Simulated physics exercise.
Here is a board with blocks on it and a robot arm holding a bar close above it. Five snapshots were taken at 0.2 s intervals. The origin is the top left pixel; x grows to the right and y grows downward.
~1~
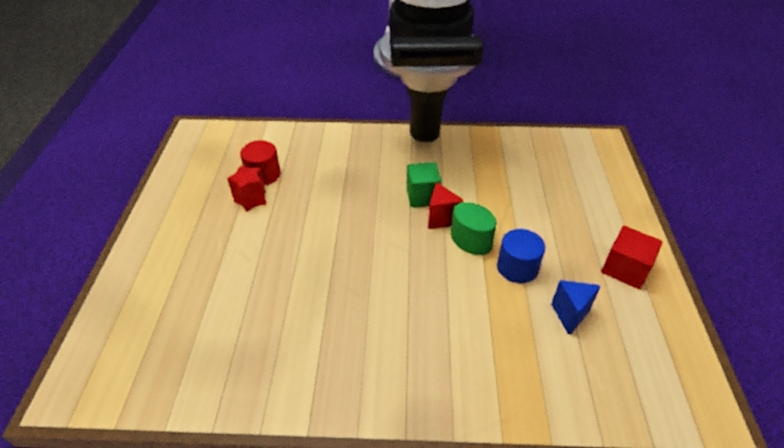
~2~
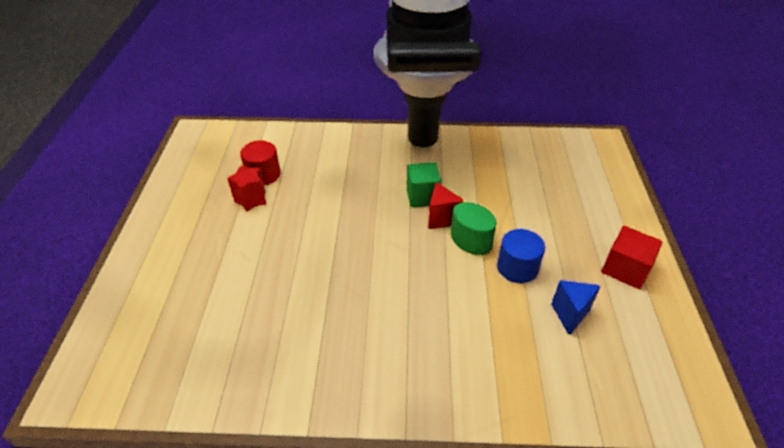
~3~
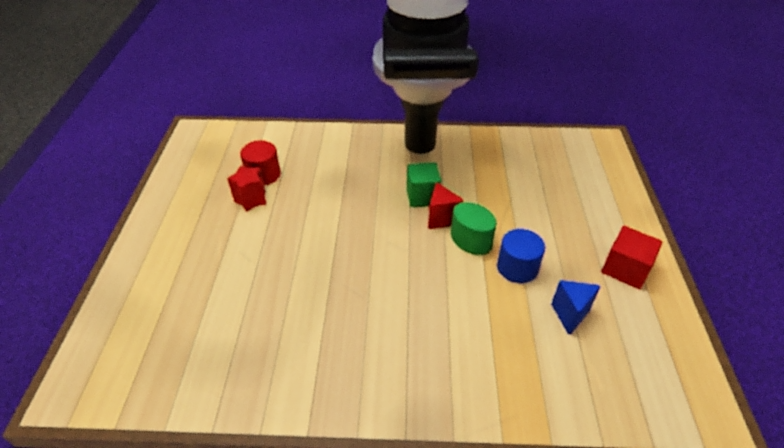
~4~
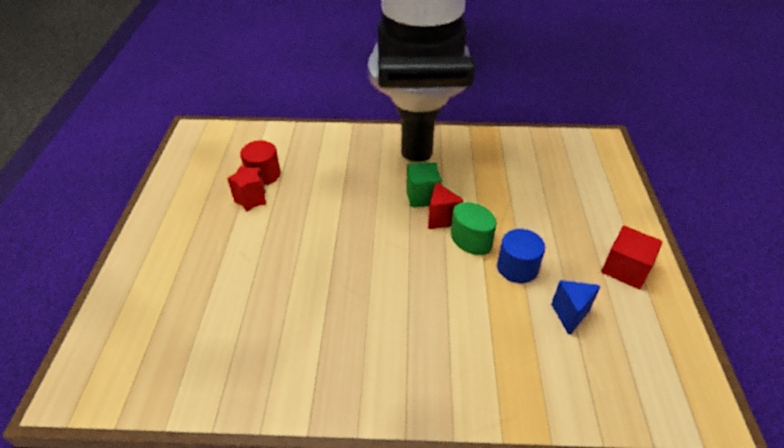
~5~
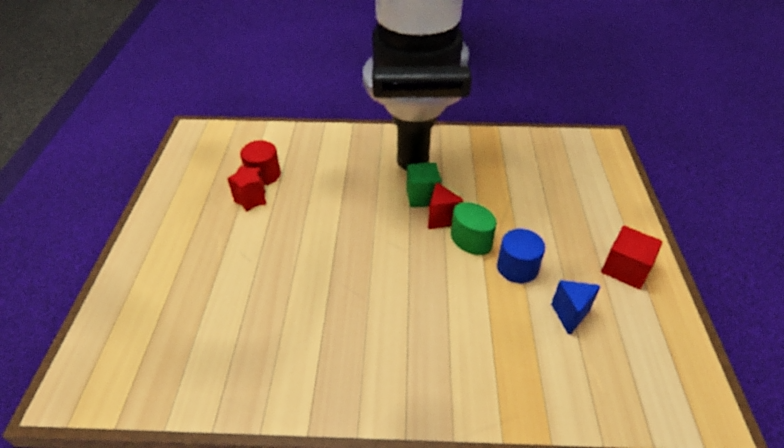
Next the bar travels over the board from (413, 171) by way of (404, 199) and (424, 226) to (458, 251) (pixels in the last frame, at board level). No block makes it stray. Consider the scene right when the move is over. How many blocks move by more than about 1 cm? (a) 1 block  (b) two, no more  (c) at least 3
Letter c.
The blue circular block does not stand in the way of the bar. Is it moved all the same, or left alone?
It gets pushed out of place.
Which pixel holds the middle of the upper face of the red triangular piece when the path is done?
It is going to be at (495, 191).
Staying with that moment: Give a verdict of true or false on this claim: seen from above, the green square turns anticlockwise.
True - the claim holds.
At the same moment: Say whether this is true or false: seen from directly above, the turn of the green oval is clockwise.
It is true.
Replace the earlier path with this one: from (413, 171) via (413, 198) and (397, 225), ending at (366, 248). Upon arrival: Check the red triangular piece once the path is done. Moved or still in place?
It will end up elsewhere.
What follows on the original path. One third of the way, bar at (404, 189); green square at (434, 188), turned 65° anticlockwise; red triangular piece at (458, 201); green oval at (483, 223).
Two thirds of the way, bar at (426, 217); green square at (460, 198), turned 95° anticlockwise; red triangular piece at (487, 194), turned 25° anticlockwise; green oval at (484, 224), turned 15° clockwise.
At the end, bar at (459, 241); green square at (470, 197), turned 115° anticlockwise; red triangular piece at (495, 191), turned 45° anticlockwise; green oval at (500, 228), turned 25° clockwise; blue circular block at (539, 250).
